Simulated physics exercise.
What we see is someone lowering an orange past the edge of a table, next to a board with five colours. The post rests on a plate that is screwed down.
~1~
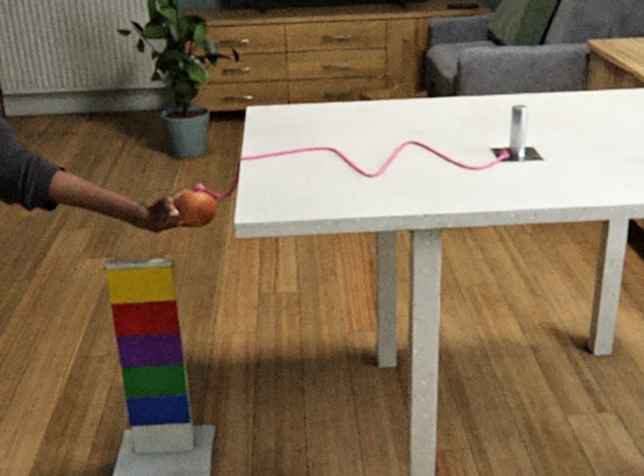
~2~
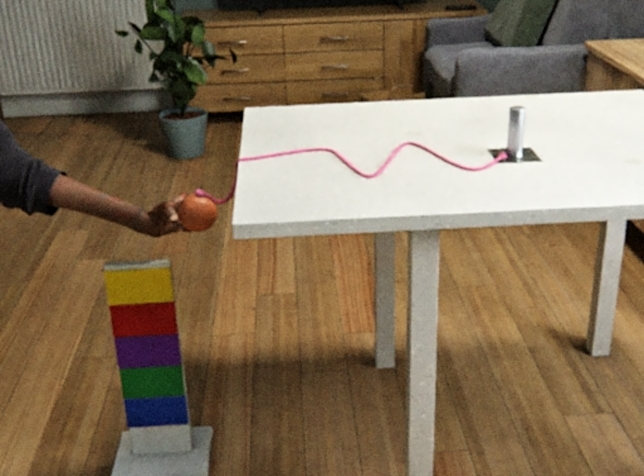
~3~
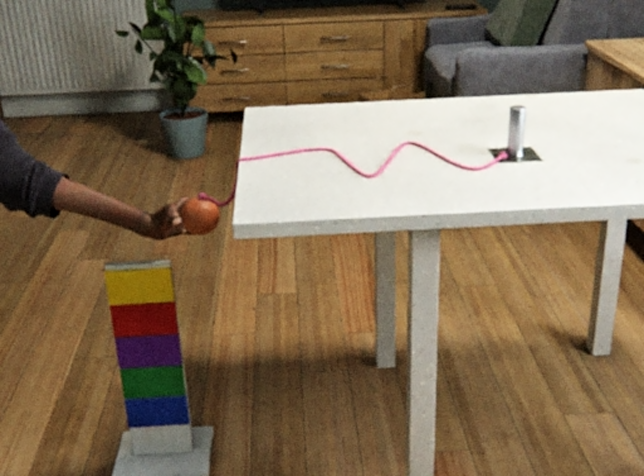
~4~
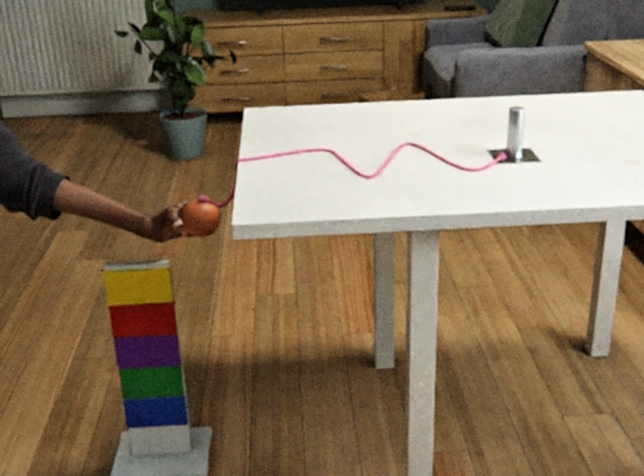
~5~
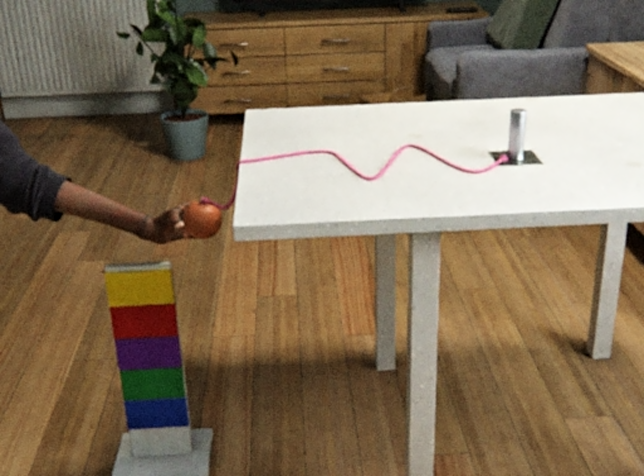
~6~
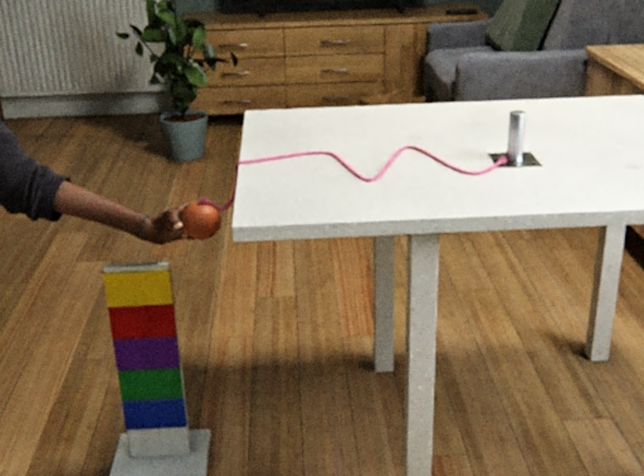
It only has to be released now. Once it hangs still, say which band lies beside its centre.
It is the blue band.
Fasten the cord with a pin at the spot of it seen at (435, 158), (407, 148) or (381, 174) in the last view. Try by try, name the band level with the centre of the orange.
Try by try: Green, then purple, then red.
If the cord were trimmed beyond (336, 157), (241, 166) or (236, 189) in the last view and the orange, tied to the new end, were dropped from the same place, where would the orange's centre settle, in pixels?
In turn, (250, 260) for the first, (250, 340) for the second and (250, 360) for the third.
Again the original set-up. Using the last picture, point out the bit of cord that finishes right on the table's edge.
Approximately at (371, 180) in the final frame.
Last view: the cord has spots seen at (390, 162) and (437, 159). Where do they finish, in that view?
The first lands at (294, 166), while the second lands at (393, 163).
Soon after, orange near (266, 407); level with blue.
After that, orange near (252, 410); level with blue.
In the end, orange near (256, 409); level with blue. Its middle rests at the blue band.
